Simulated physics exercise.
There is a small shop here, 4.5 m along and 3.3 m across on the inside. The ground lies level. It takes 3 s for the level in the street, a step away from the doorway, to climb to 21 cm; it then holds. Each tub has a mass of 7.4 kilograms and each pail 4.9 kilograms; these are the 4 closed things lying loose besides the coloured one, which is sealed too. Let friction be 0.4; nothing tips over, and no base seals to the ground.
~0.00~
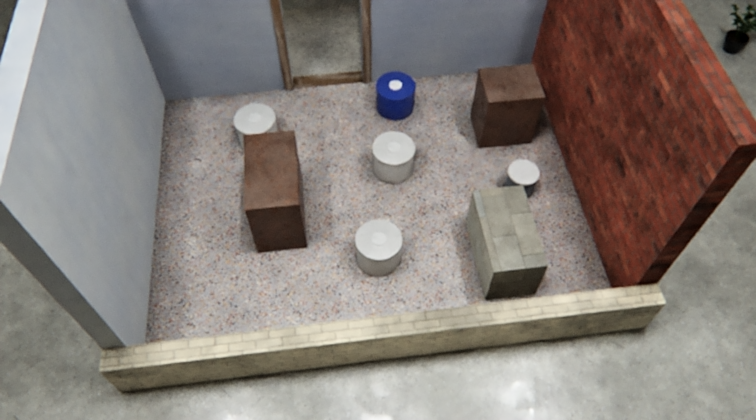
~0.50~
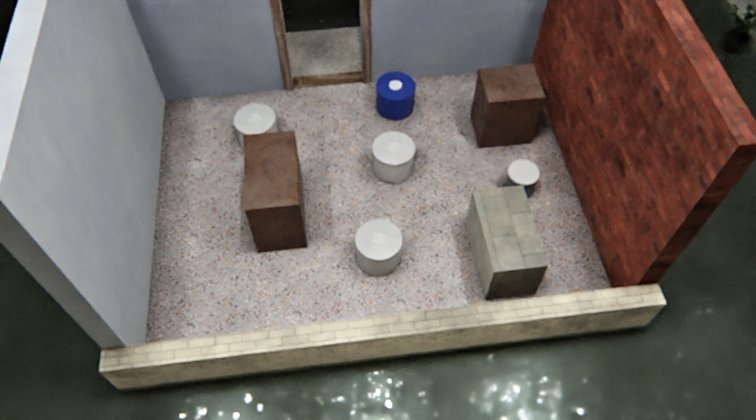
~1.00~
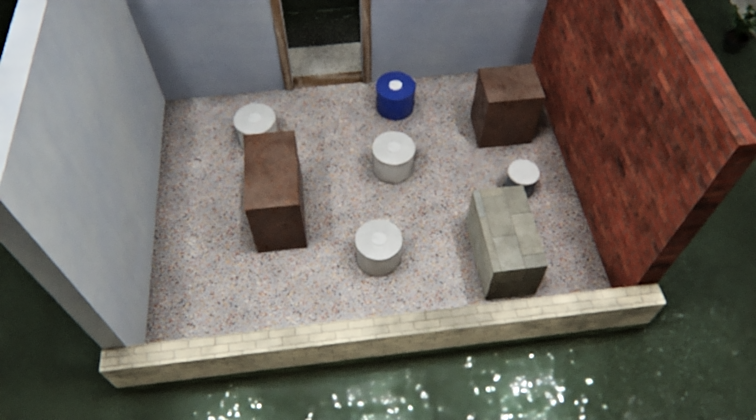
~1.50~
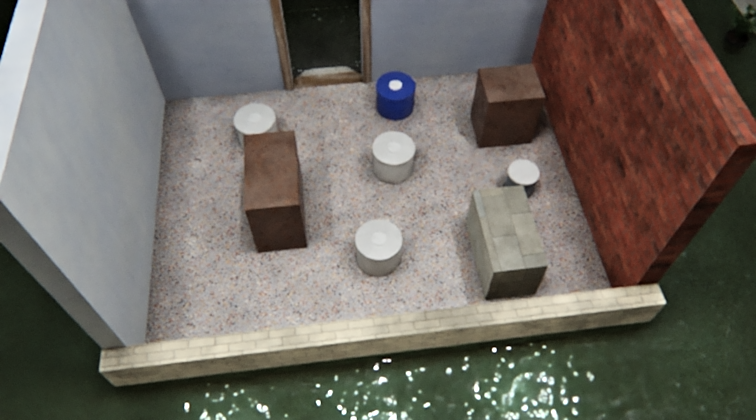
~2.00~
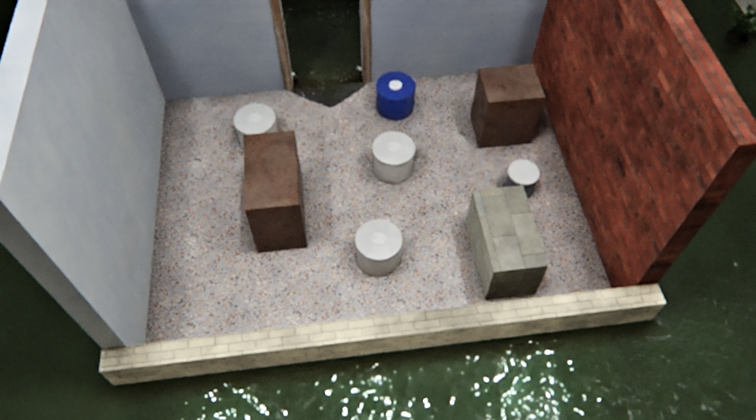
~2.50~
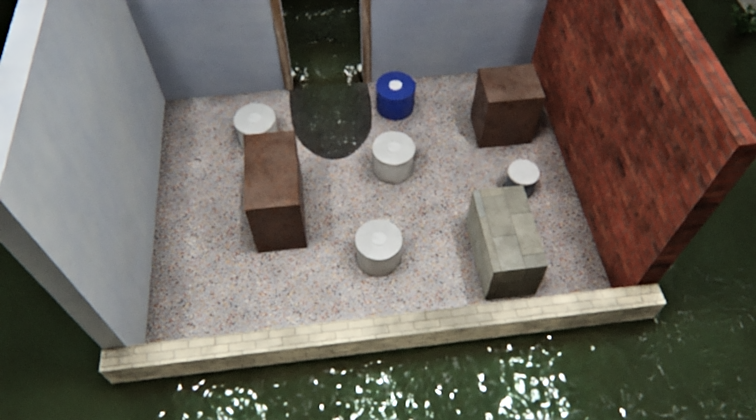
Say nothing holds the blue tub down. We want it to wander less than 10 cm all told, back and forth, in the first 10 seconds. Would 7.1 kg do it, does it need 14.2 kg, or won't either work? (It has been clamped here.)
Short answer: The heavier one.
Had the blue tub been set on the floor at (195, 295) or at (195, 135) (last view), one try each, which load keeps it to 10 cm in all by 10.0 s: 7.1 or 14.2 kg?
In turn: Neither holds; it takes the larger.
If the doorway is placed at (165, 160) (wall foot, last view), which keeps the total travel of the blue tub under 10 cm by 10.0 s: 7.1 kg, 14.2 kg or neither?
The answer is that neither mass suffices.
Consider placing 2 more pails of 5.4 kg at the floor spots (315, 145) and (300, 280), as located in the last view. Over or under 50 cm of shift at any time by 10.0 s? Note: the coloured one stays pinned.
The first is further, the second not as far.
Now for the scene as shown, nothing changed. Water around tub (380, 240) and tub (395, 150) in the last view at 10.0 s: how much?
Close to 11 and 13 centimetres.
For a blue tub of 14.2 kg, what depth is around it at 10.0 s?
Around 5 cm.
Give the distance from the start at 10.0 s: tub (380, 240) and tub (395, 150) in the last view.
Respectively 60 and 150 cm.
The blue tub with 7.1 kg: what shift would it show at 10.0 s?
About 20 cm.
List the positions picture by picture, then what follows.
In the first picture, the blue tub at (396, 86), on the bottom; water covers 0.0 m2; 0 of 5 have shifted.
In the second picture, the blue tub at (396, 86), on the bottom; 0.0 m2 under water; 0 of 5 have shifted.
In the third picture, the blue tub at (396, 86), on the bottom; 0.0 m2 under water; 0 of 5 have shifted.
In the fourth picture, the blue tub at (396, 86) rests on the ground; 0.0 m2 under water; 0 of 5 have shifted.
In the fifth picture, the blue tub at (396, 86) rests on the ground; water covers 0.1 m2; 0 of 5 have shifted.
In the sixth picture, the blue tub at (396, 86), on the bottom; water covers 0.8 m2; 0 of 5 have shifted.
After 3.5 s the blue tub would be 2 cm from its start with 7.1 kg and 0 cm from its start with 14.2 kg; 3 cm of water round it then.
After 4.5 s the blue tub would be 19 cm from its start with 7.1 kg and 0 cm from its start with 14.2 kg; 3 cm of water round it then.
After 7.0 s the blue tub would be 19 cm from its start with 7.1 kg and 0 cm from its start with 14.2 kg; 4 cm of water round it then.
After 10.0 s the blue tub would be 19 cm from its start with 7.1 kg and 0 cm from its start with 14.2 kg; 5 cm of water round it then.
